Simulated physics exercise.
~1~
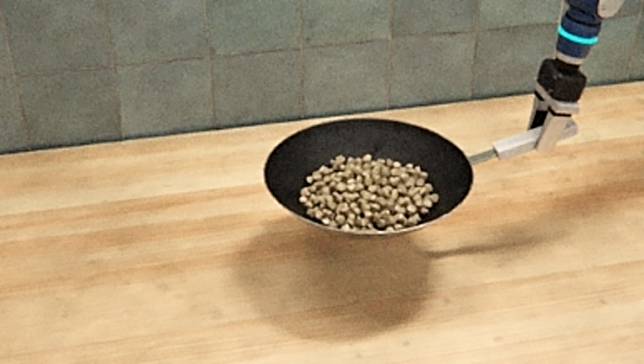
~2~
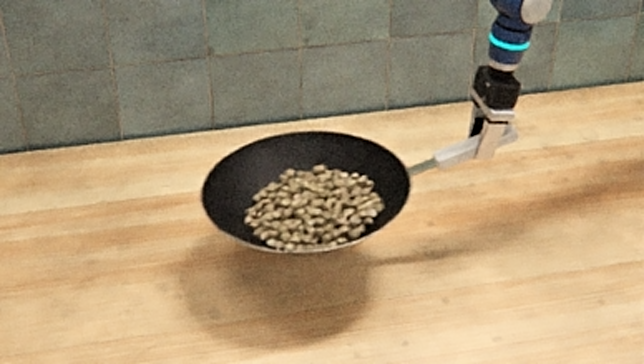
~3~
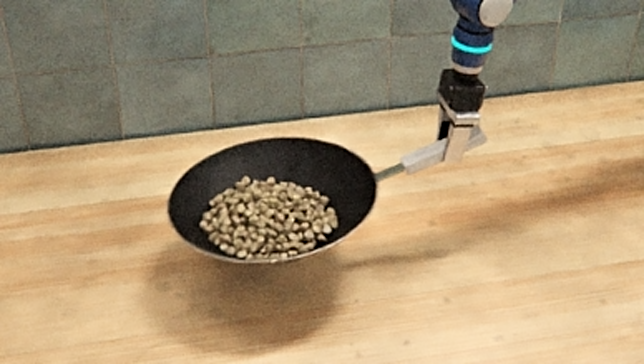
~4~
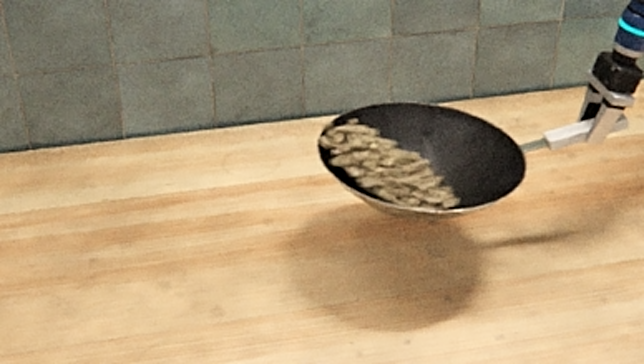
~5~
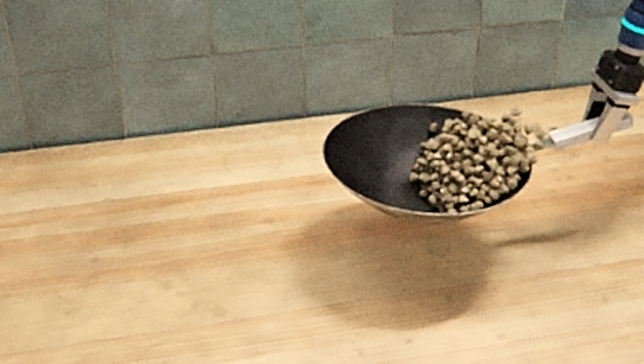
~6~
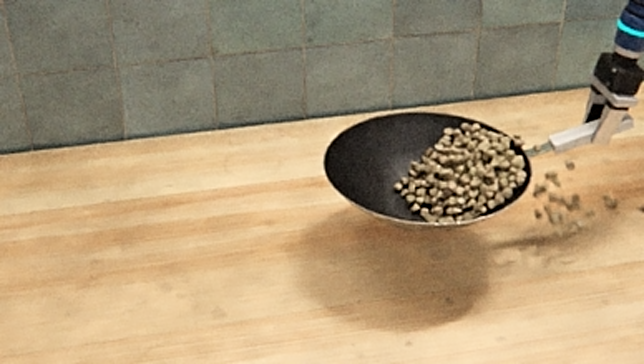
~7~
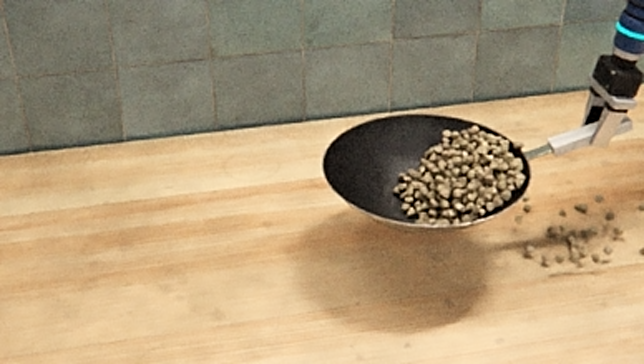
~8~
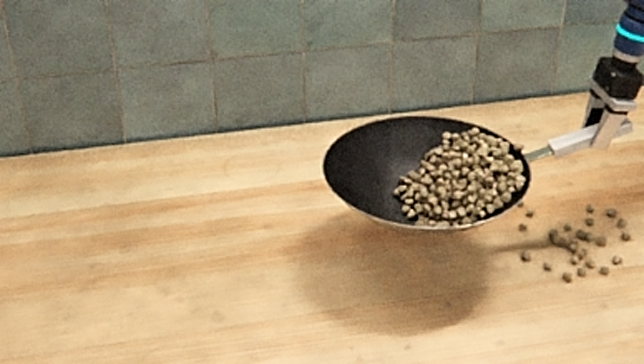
A robot arm holds a dark wok level above a wooden counter in front of grey-green tiles, with a heap of small pebbles resting in it. The arm carries the wok smoothly to the left, then swings it back to the right, and the pebbles lag and pile up against the left side. As the wok stops, they surge across to the right side, and some spill over the rim near the handle. The spilled pebbles drop and scatter on the counter beneath the handle. The wok stays still, with most of the pebbles heaped in its right half.
